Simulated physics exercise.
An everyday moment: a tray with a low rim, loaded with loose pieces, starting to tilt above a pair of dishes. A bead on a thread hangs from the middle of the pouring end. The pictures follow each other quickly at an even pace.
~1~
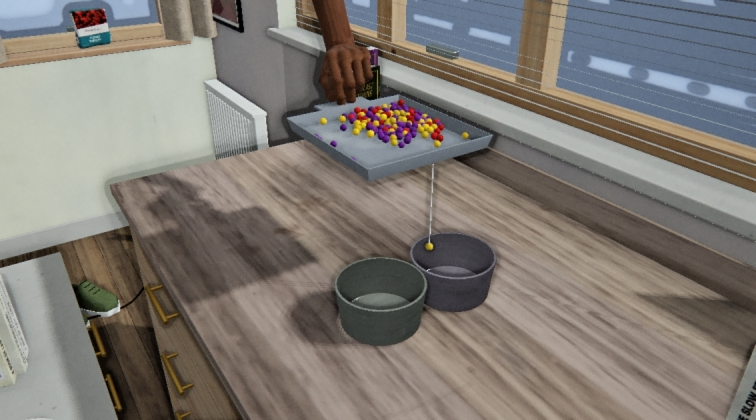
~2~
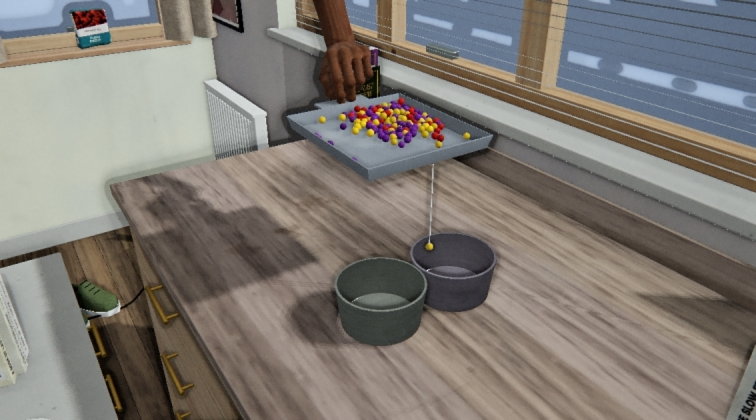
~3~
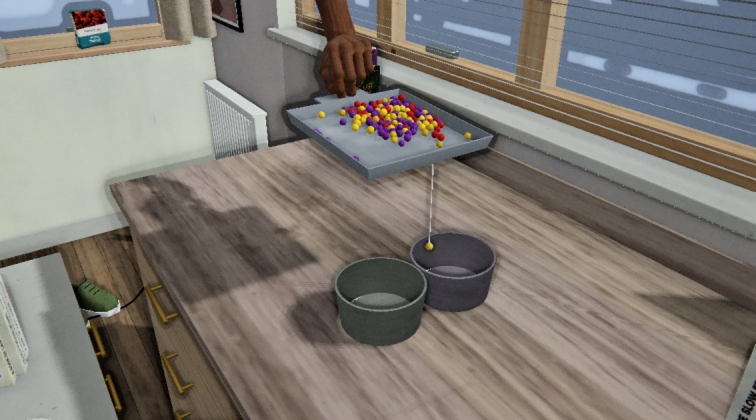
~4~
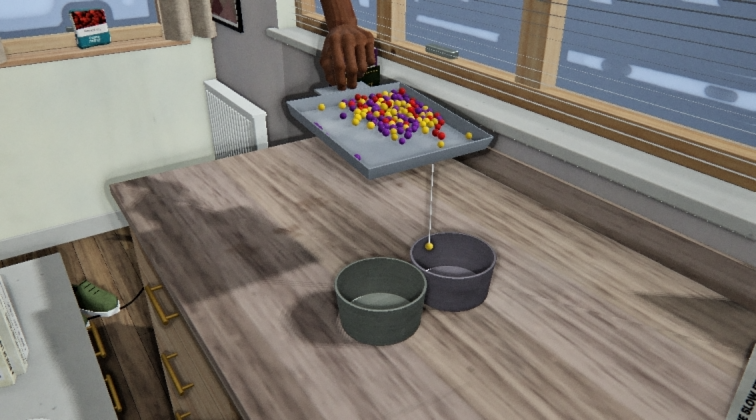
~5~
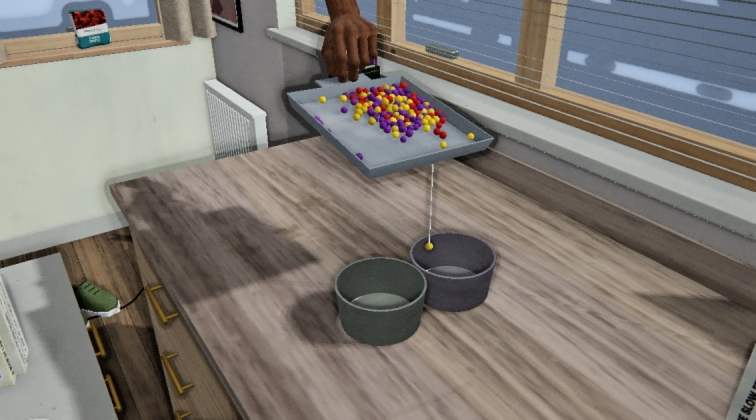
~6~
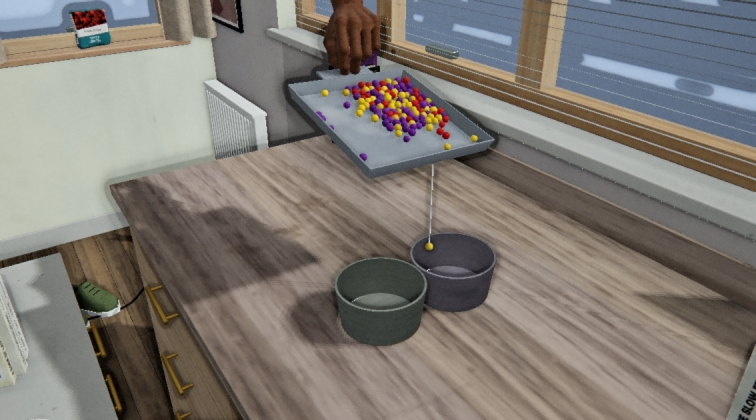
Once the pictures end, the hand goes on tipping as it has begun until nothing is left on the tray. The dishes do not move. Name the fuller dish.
The right one ends fuller.
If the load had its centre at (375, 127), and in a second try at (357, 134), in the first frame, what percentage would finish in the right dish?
About 50 and 50 per cent.
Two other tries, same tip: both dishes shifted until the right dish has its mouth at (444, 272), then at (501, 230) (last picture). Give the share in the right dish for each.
In turn 40 and 20 in a hundred.
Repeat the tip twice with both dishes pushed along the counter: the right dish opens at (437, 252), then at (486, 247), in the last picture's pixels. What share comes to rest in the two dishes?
About 20 and 90 per cent.
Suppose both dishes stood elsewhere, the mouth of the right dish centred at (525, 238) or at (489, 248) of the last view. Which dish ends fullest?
At the first place the dish on the left, at the second the right dish.
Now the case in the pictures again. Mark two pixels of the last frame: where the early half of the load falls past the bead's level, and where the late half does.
The first part at (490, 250); the rest at (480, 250).
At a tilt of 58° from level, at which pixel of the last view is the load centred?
Near (457, 138).
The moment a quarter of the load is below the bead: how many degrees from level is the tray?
Near 85 degrees.
Soon after the last picture, tray tipped steeply; nearly all on the tray; a stray few in the right dish; a stray few outside both; a stray few in the air.
A little later, tray tipped right over; a small part on the tray; about a third in the right dish; about a third outside both; about a quarter in the air.
Later still, tray tipped past a quarter turn; a stray few in the left dish; about half in the right dish; about half outside both.
By the end, tray tipped past a quarter turn; a stray few in the left dish; about half in the right dish; about half outside both.
